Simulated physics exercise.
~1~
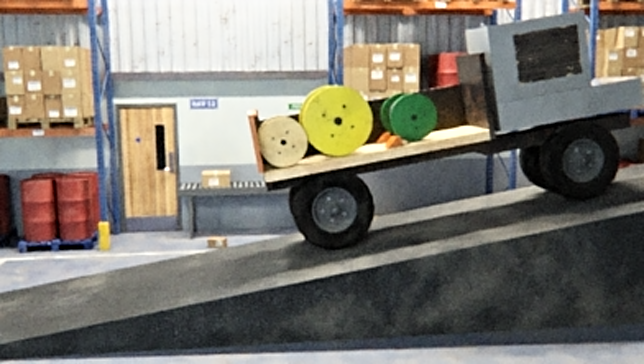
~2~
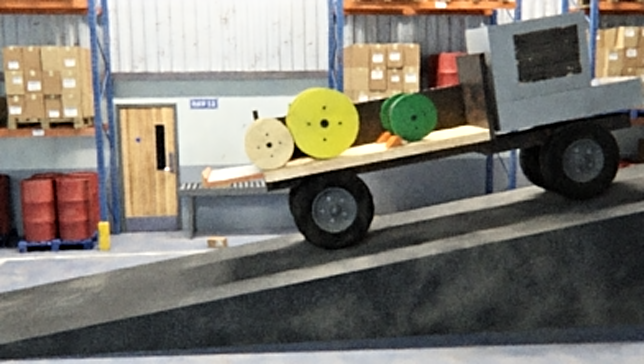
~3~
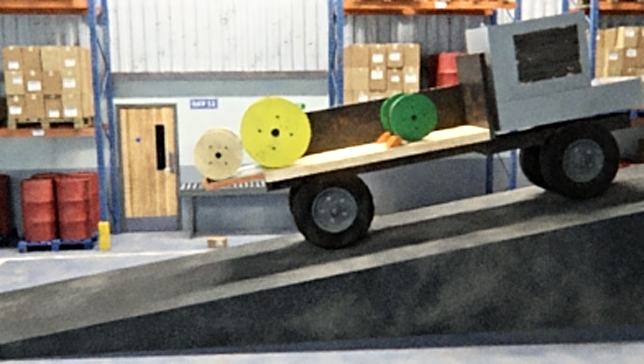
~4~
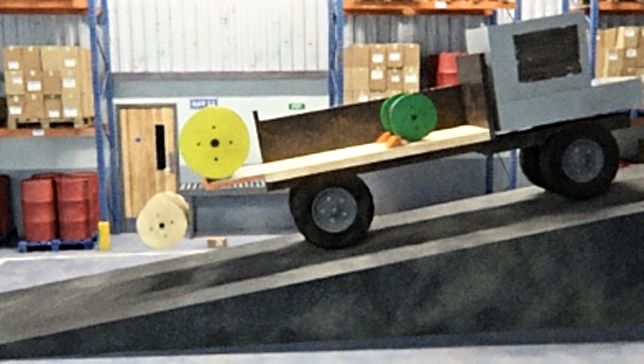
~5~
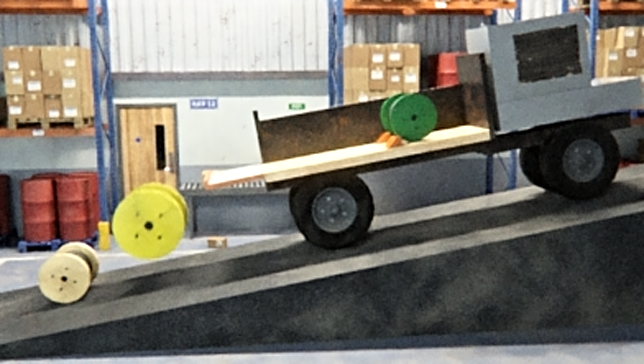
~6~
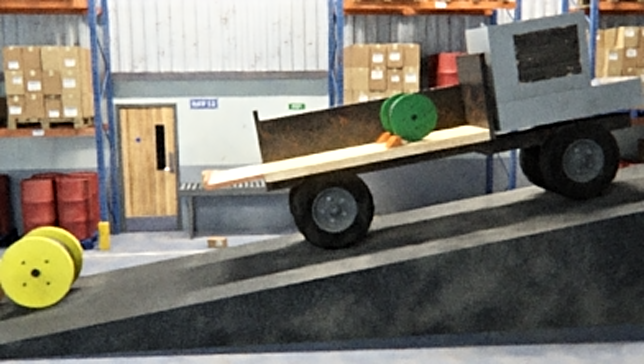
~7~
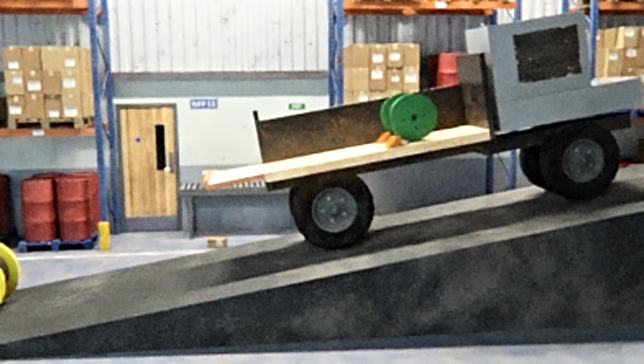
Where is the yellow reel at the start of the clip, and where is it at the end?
At the start the yellow reel sits on the bed of the pickup, between the pale reel and the green one. At the end it is off the truck, down at the far left edge of the view and partly out of sight.
The tailgate of a gray pickup, parked nose-up on a ramp in a warehouse, swings down at the left end of the bed. A pale reel and a larger yellow one roll left down the sloping bed and onto the lowered gate, while a green reel stays behind an orange chock. The pale reel drops off first, and the yellow one follows. Both carry on left down the ramp, the pale one passing out of view. At the end the yellow reel is partly visible at the left edge, and the green one is still on the bed.
